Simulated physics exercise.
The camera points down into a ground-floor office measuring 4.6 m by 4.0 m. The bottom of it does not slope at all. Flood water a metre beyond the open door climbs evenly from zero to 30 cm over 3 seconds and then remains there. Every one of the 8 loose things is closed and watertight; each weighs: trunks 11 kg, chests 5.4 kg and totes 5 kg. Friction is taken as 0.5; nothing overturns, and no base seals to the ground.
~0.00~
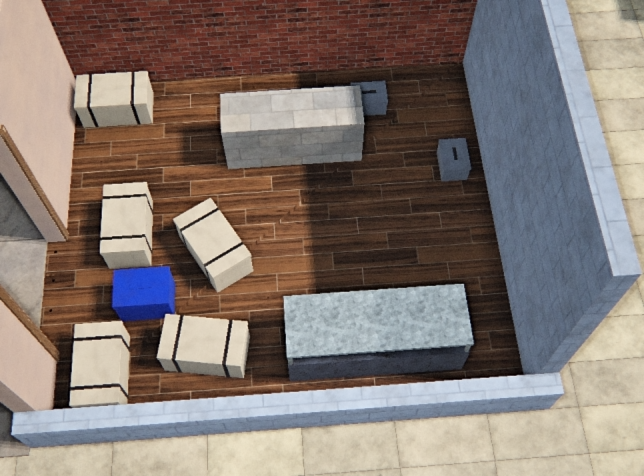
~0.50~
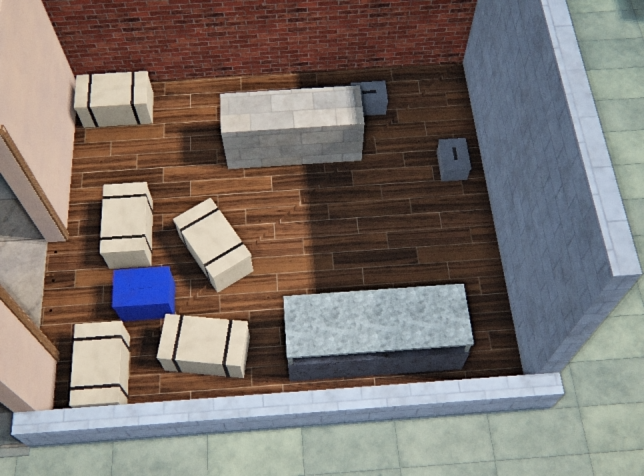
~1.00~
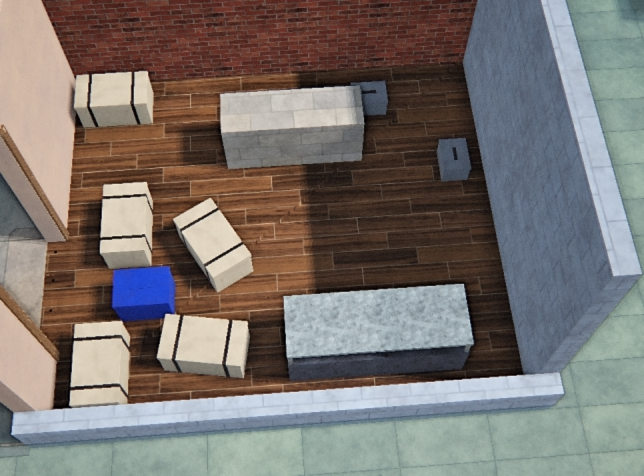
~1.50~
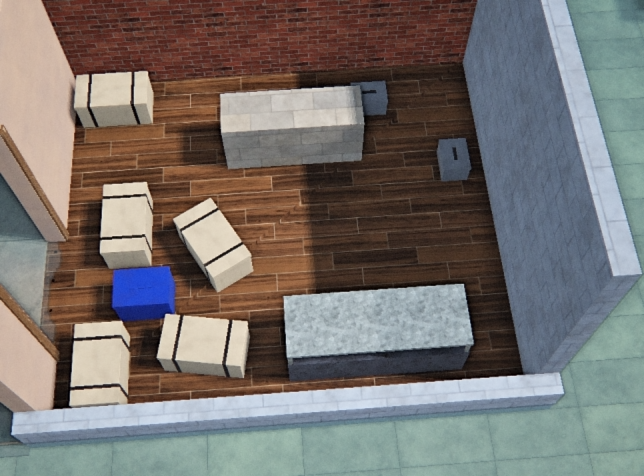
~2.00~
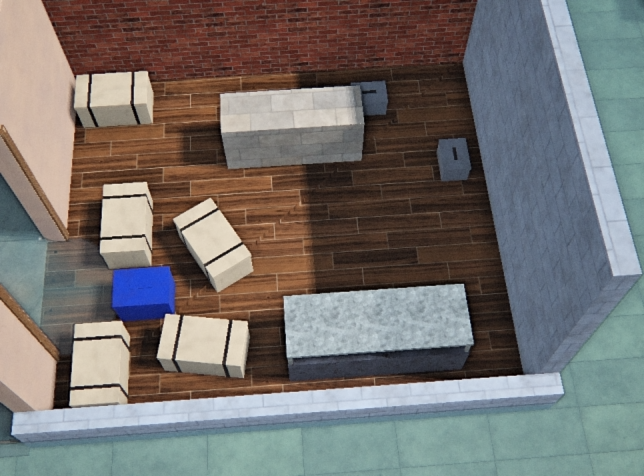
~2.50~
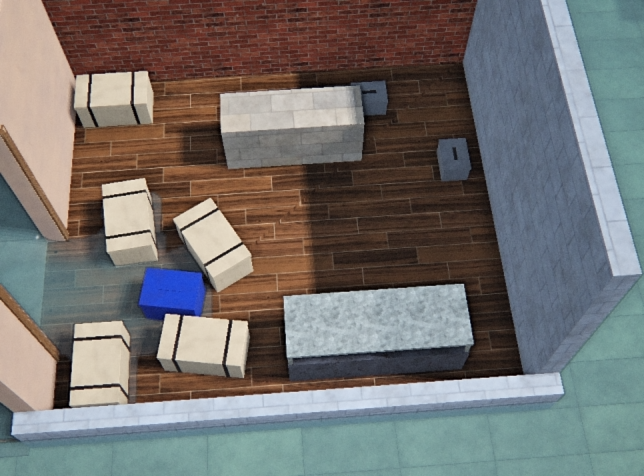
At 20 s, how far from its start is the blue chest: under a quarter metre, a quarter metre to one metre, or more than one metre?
The blue chest is more than one metre away.
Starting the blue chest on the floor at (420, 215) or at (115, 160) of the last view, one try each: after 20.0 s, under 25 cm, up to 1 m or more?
In that order: It gets carried off; it gets carried off.
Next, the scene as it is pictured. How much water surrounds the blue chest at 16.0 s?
Around 26 cm.
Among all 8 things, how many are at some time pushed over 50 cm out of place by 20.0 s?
All told, that gives 8.
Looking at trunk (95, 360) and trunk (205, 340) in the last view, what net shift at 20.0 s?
In turn: 250 cm, 100 cm.
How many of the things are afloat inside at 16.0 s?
Total: 8.
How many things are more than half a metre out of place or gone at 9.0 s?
By that time the total stands at 7.
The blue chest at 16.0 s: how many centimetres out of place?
Close to 350 cm.
After 4.0 s the blue chest is near (257, 302), 1.2 m from its start, afloat; 2 afloat.
After 9.0 s the blue chest is near (463, 258), 3.2 m from its start, afloat; 7 afloat.
After 16.0 s the blue chest is near (420, 78), 3.7 m from its start, afloat; 8 afloat.
After 20.0 s the blue chest is near (415, 80), 3.6 m from its start, afloat; 8 afloat.
